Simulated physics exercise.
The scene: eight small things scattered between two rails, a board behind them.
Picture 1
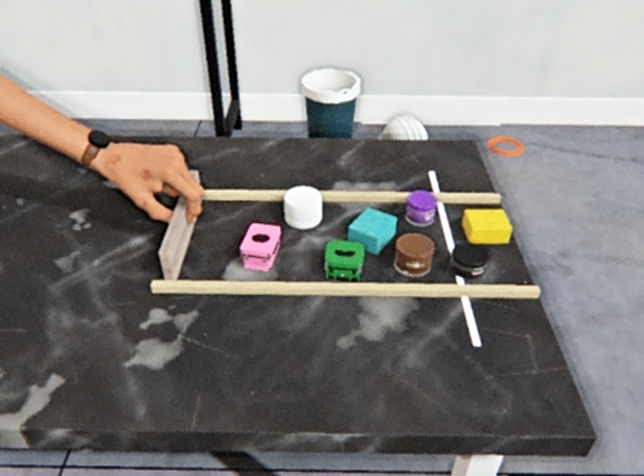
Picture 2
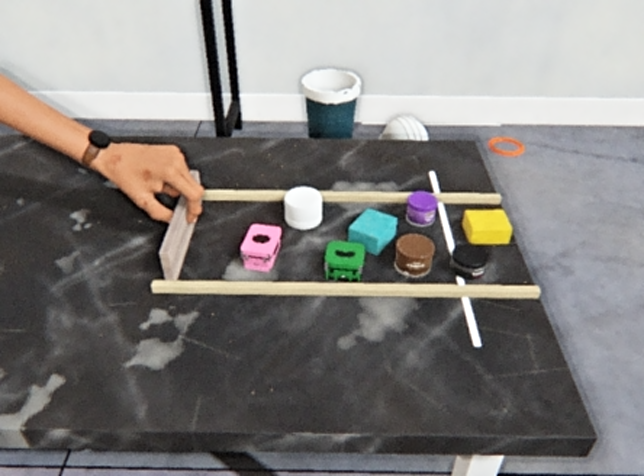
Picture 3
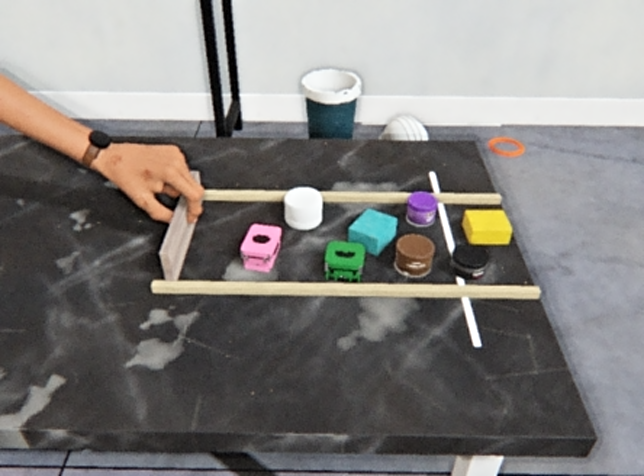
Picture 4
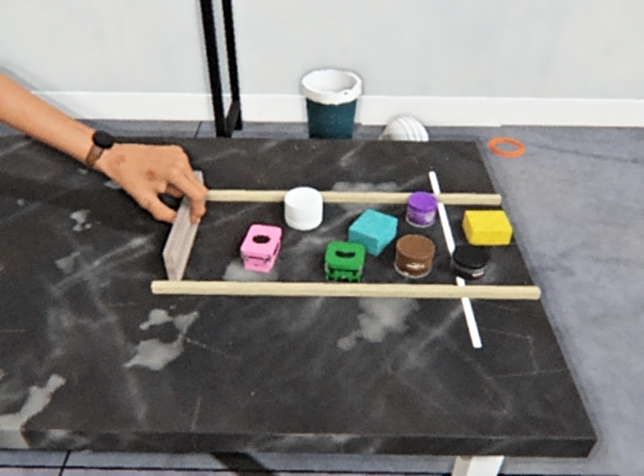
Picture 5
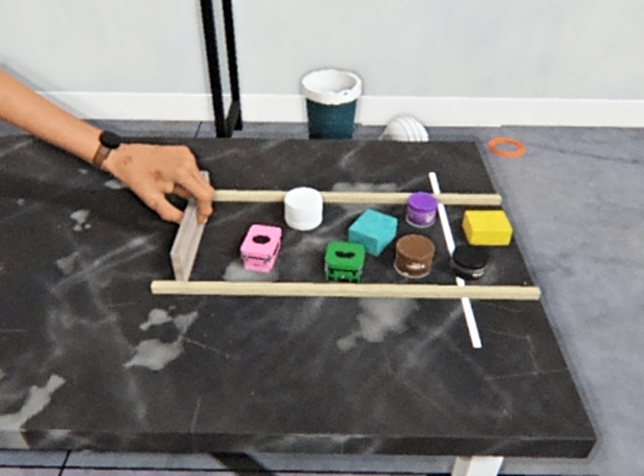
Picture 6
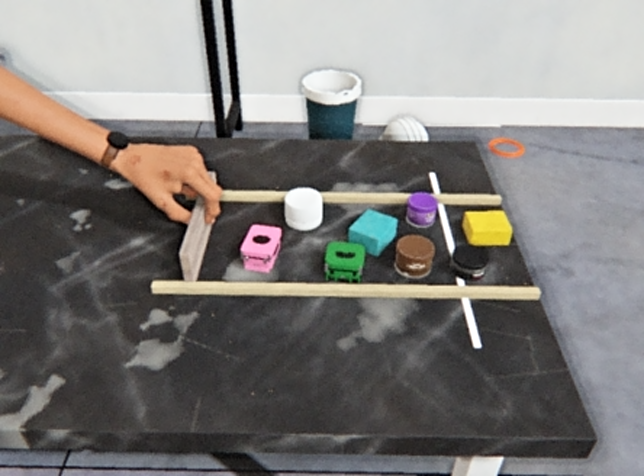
In the video, eight small objects sit scattered between two wooden rails on a dark marbled table, while a hand holding an upright board at the left stays nearly still, then slides it slightly to the right without touching them.
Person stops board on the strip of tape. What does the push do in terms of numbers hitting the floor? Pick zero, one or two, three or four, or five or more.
It sends three or four to the floor.
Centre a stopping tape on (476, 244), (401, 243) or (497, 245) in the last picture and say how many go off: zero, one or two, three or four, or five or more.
Five or over; not one; at least five.
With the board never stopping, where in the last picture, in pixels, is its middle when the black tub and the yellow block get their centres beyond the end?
At (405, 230) for the black tub; at (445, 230) for the yellow block.
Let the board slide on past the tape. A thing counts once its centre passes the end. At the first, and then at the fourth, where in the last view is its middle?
I'd say close to (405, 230), then close to (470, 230).
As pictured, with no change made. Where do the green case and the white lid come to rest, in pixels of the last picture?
In order, first (508, 267), then (464, 210).
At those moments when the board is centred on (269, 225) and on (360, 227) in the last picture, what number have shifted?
Well, it's 1 at the first one and 6 at the second.
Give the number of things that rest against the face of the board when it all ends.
Result: 2 in all.
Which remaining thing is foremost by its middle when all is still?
Answer: The purple pot.
Soon after, none off yet; yellow block at rest near (487, 228); black tub at rest near (469, 263); purple pot at rest near (422, 210).
After that, none off yet; yellow block at rest near (488, 228); black tub displaced well along near (532, 266); purple pot displaced about its own width near (453, 209).
In the end, the number that fall off is three or four; gone, brown tin, black tub and yellow block.
